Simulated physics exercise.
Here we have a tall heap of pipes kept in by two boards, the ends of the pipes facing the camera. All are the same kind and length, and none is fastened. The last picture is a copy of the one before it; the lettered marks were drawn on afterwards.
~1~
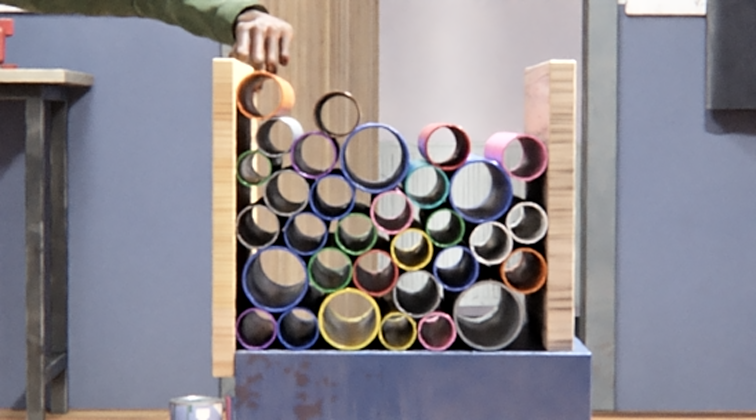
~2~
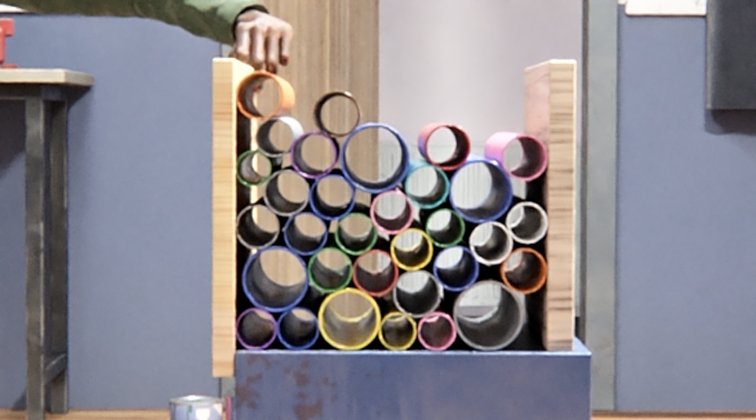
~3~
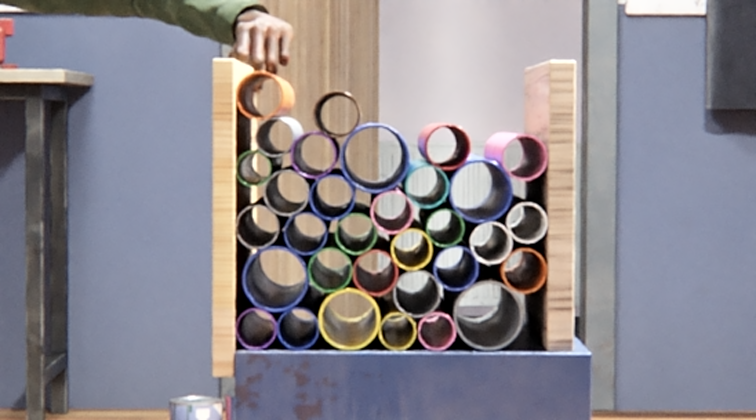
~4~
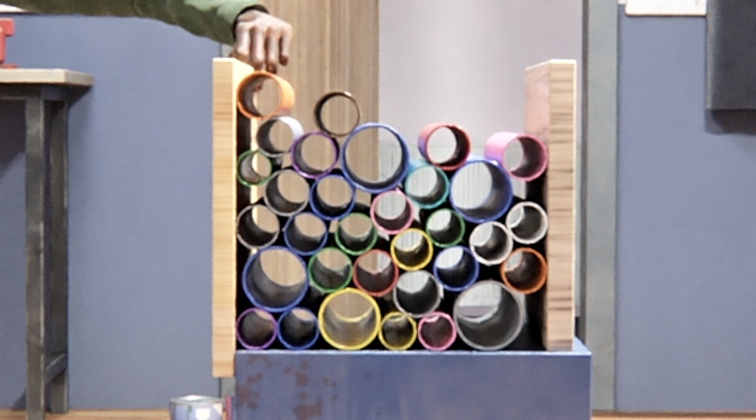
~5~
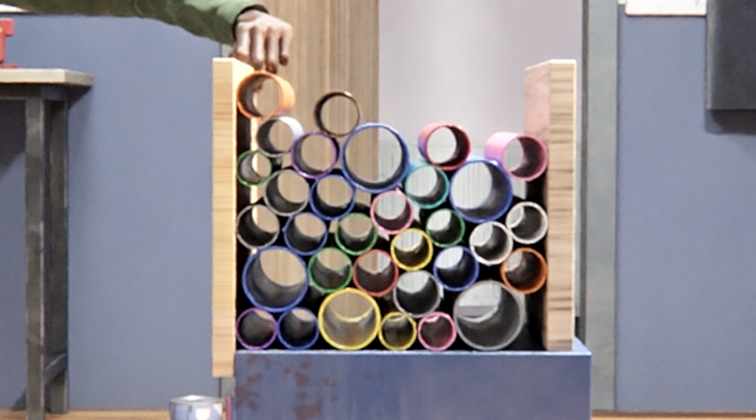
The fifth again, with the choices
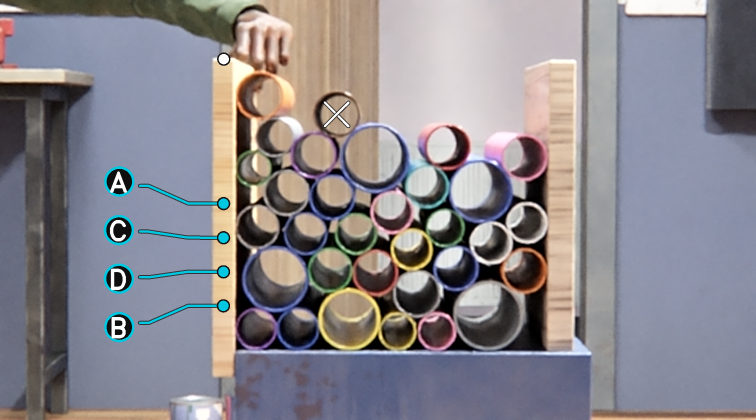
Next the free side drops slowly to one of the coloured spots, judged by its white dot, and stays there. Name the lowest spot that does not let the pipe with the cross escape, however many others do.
Down to C.
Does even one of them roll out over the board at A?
At A: Yes.
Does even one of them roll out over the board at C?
Yes.
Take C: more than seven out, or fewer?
It loses fewer than seven.
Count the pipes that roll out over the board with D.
At D the number is seven.
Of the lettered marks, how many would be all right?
Two of them.
On the marked copy, A at (223, 203); B at (223, 306); C at (223, 238); D at (223, 272); the cross at (337, 114); the white dot at (224, 59).
Following C. Soon after the start, top of the board (236, 138).
Later, top of the board (235, 229).
In the end, top of the board (235, 237), three out over the board, the crossed one still inside.
As for the rest, A keeps the crossed one inside; B lets the crossed one out; D lets the crossed one out.
